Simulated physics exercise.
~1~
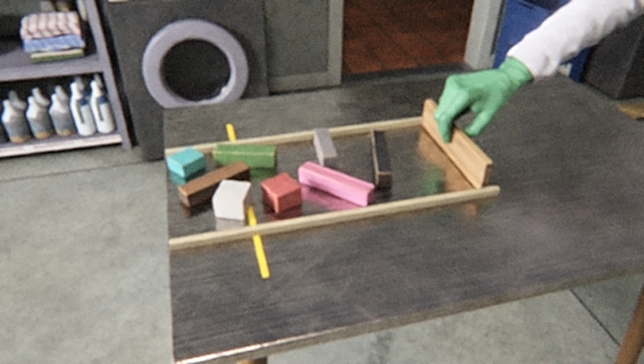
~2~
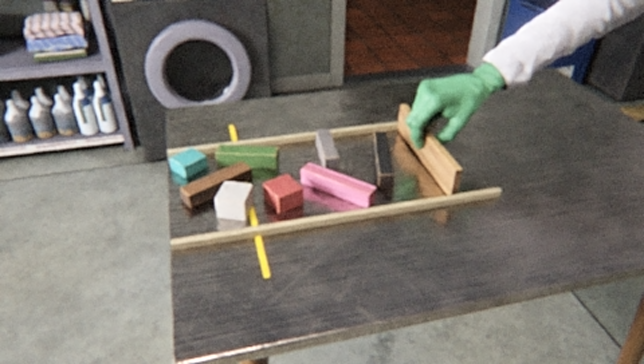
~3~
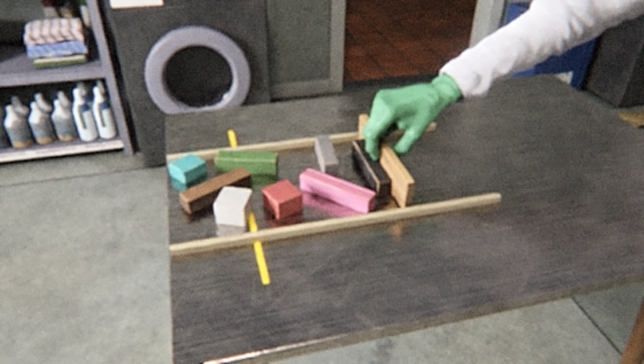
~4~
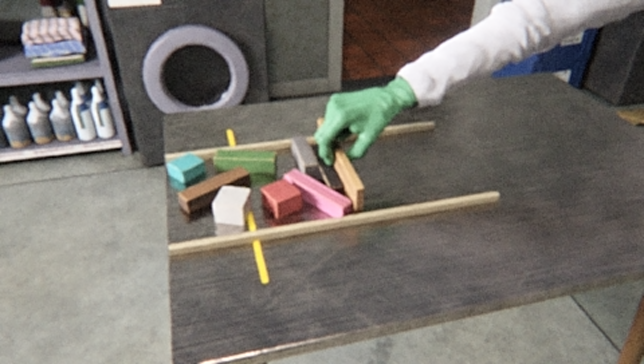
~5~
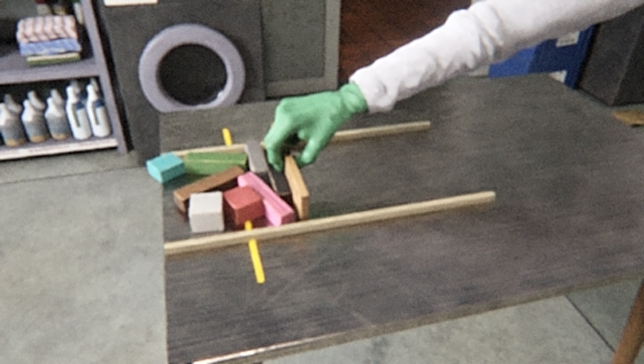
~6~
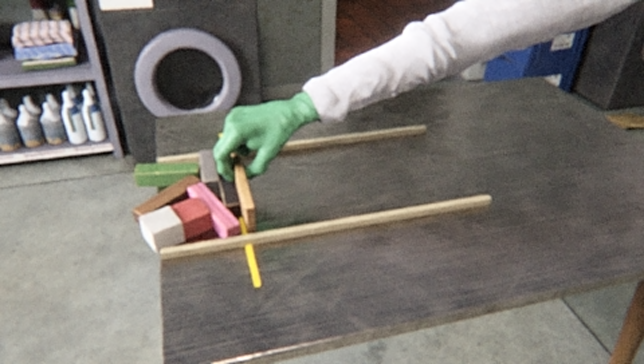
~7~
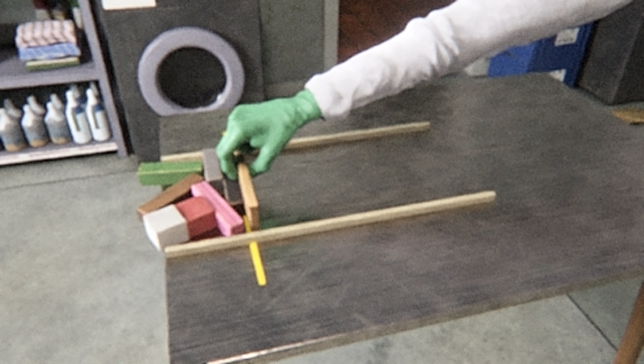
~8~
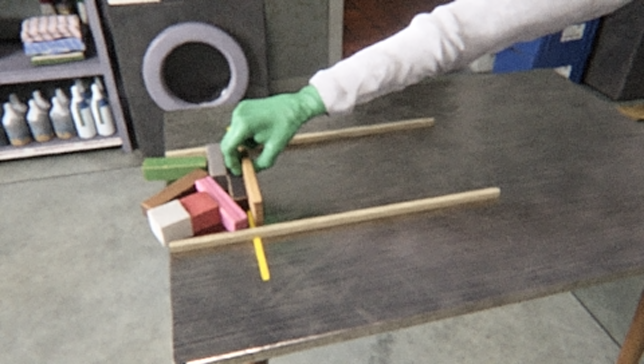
A hand-held board pushes the blocks left to the tape, and the turquoise one falls off.
